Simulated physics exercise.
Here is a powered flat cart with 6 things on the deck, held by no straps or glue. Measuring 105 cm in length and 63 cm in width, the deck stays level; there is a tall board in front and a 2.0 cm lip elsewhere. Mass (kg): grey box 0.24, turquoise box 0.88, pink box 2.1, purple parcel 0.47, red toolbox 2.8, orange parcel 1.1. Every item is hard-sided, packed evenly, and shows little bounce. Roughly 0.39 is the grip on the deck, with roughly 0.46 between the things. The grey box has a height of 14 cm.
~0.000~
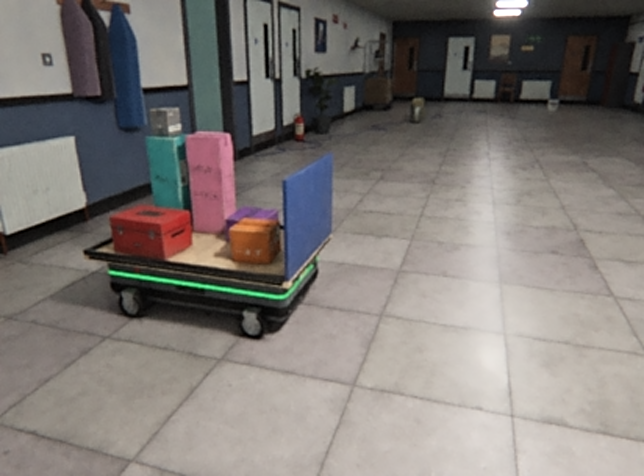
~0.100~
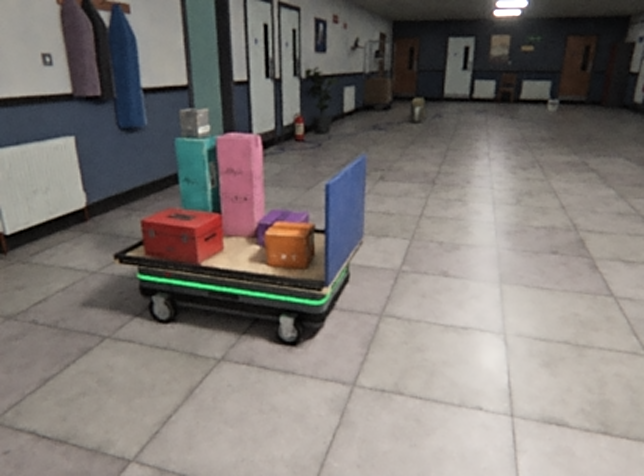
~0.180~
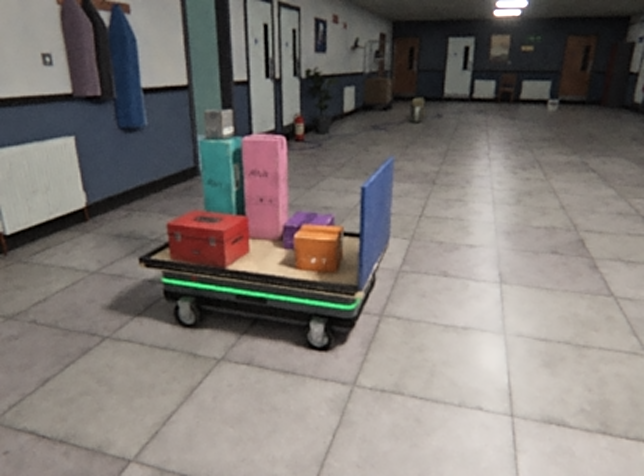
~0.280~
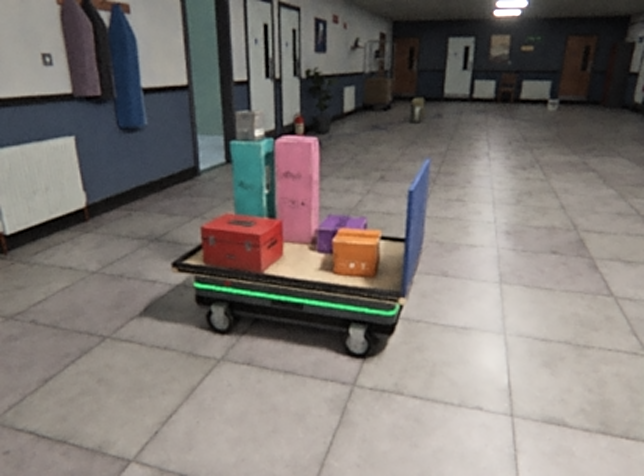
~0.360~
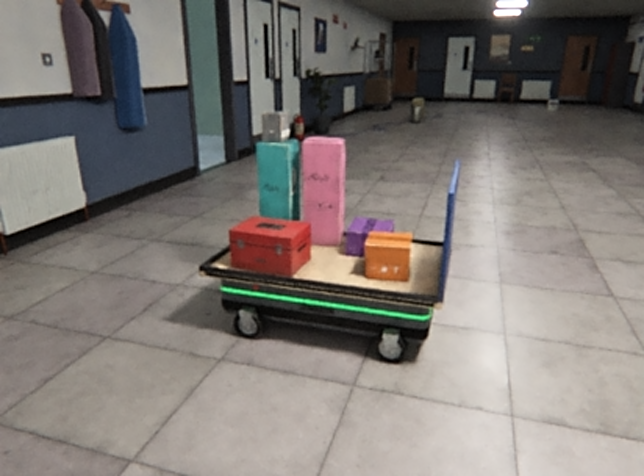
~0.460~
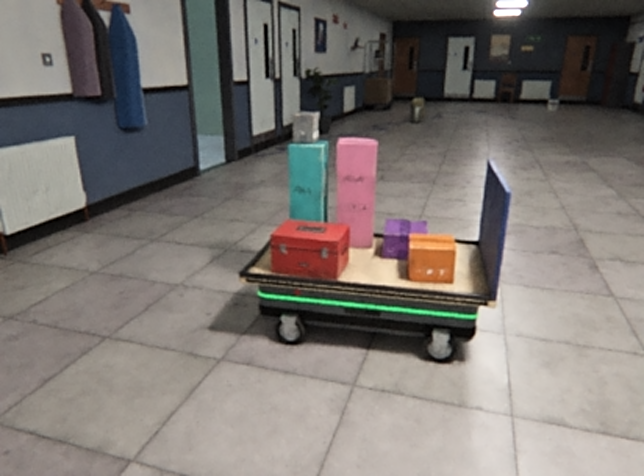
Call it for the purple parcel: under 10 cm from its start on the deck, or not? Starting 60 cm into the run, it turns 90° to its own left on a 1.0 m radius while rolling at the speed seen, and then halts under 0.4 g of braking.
Not under.
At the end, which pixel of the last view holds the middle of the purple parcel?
About (485, 164).
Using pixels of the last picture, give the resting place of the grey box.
Near (464, 162).
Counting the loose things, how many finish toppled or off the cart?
All told, 3.
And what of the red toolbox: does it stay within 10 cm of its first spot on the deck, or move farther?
Red toolbox: Unmoved.
After 0.86 s, cart 155 cm along, turned 46°; purple parcel slid 17 cm near (512, 221); orange parcel slid 13 cm; pink box leaning 6°.
After 1.46 s, cart 261 cm along, turned 90°; purple parcel slid 15 cm near (493, 177); pink box leaning 69°; orange parcel slid 10 cm.
After 1.86 s, cart 288 cm along, turned 90°, stopped; purple parcel slid 28 cm near (486, 164); pink box on its side; grey box leaning 33°.
At rest (2.7 s), tipped over on the deck, grey box, turquoise box and pink box; not toppled but over 10 cm from the start, purple parcel and orange parcel; the last one in place, give or take 10 cm. In the last view, purple parcel near (485, 164).
